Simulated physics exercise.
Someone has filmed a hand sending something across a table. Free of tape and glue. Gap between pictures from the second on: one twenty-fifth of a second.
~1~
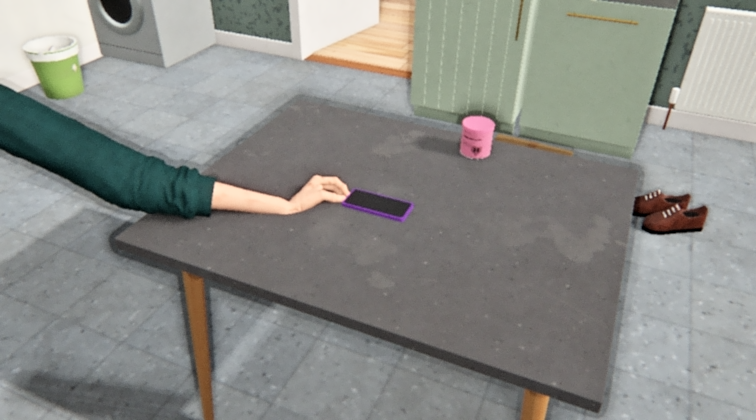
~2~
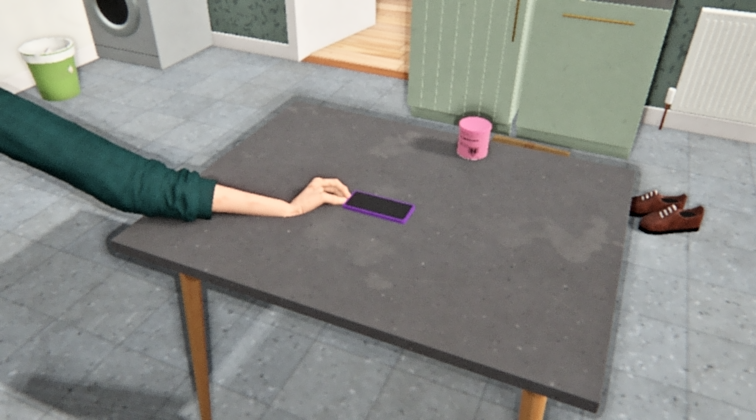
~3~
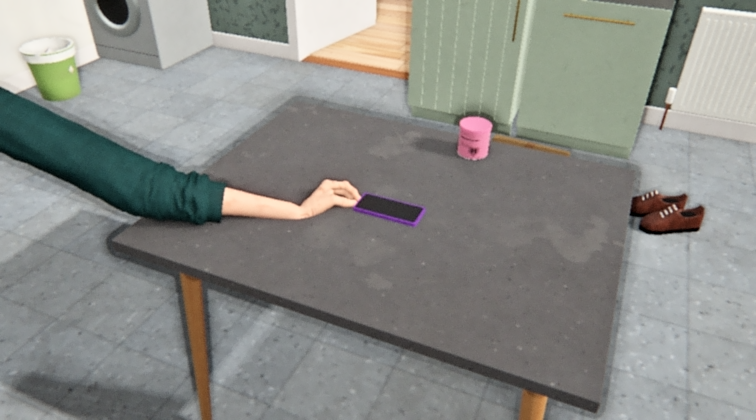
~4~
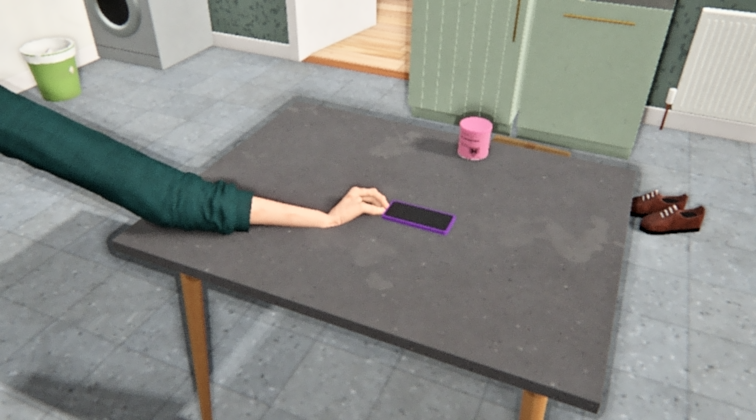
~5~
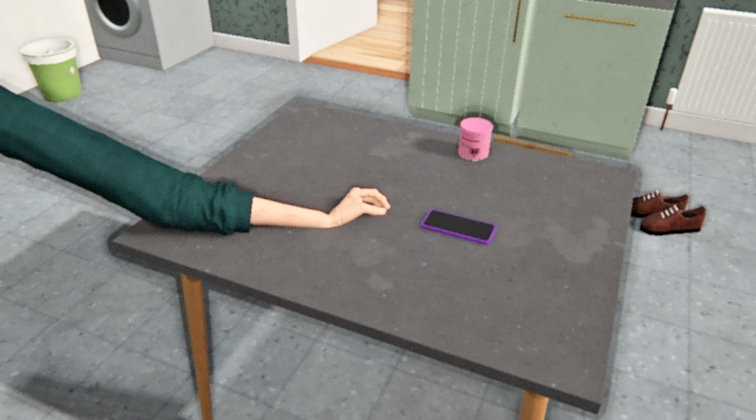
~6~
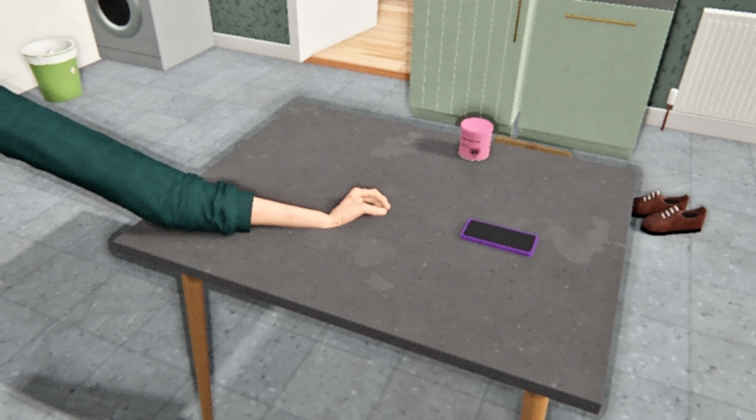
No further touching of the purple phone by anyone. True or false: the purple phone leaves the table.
True.
Then, 0.20 s on from there, purple phone now off the table.
Then, 0.40 s on from there, things are still on the move.
Then, 0.60 s on from there, as before.
In the end, off the table, purple phone.
